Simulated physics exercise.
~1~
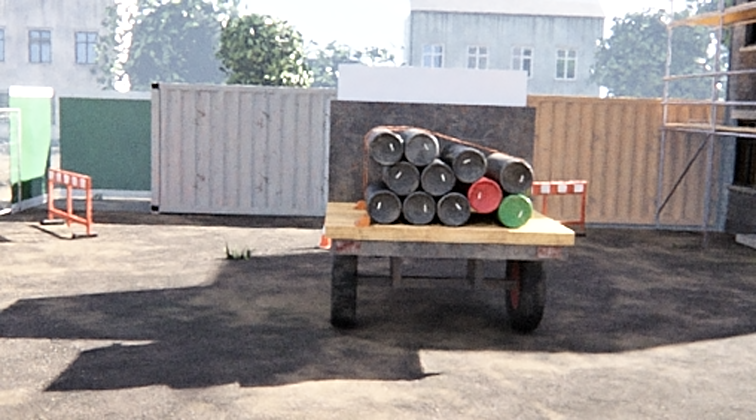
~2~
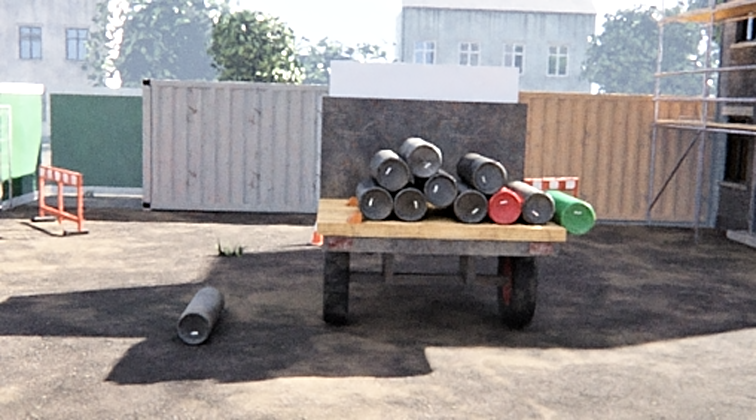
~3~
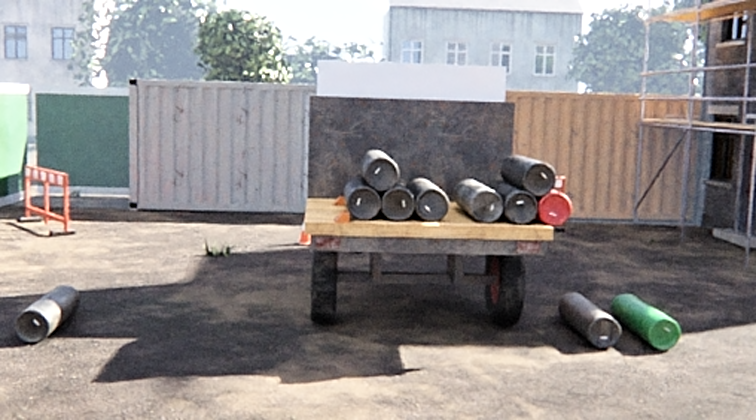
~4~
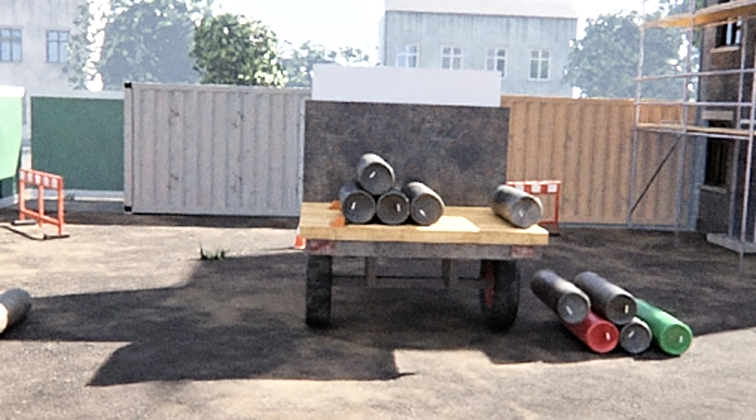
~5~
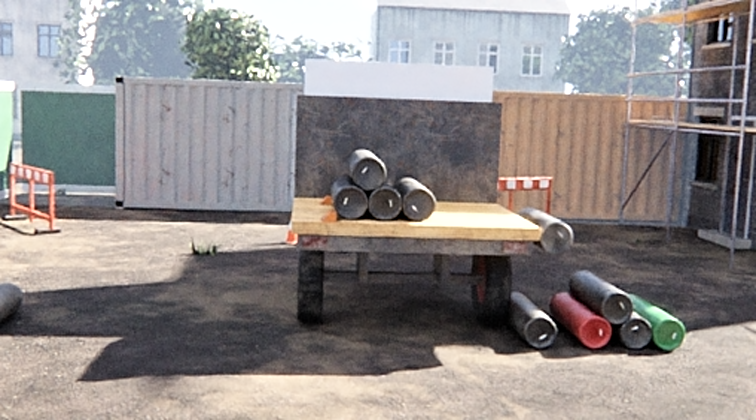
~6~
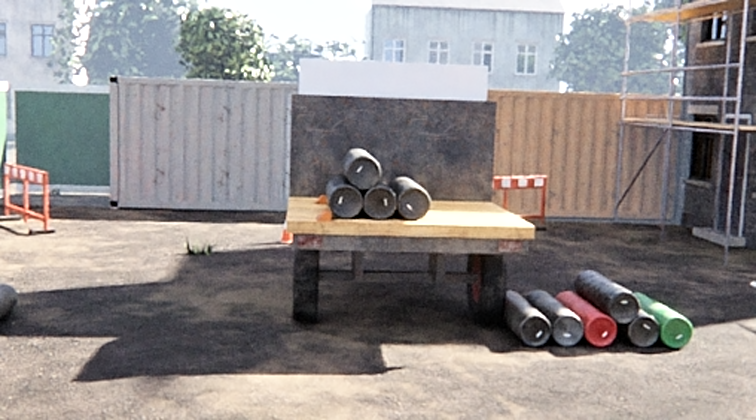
Stacked gas cylinders collapsing and rolling off a flatbed in a yard, green then red dropping right, four grey ones staying aboard.
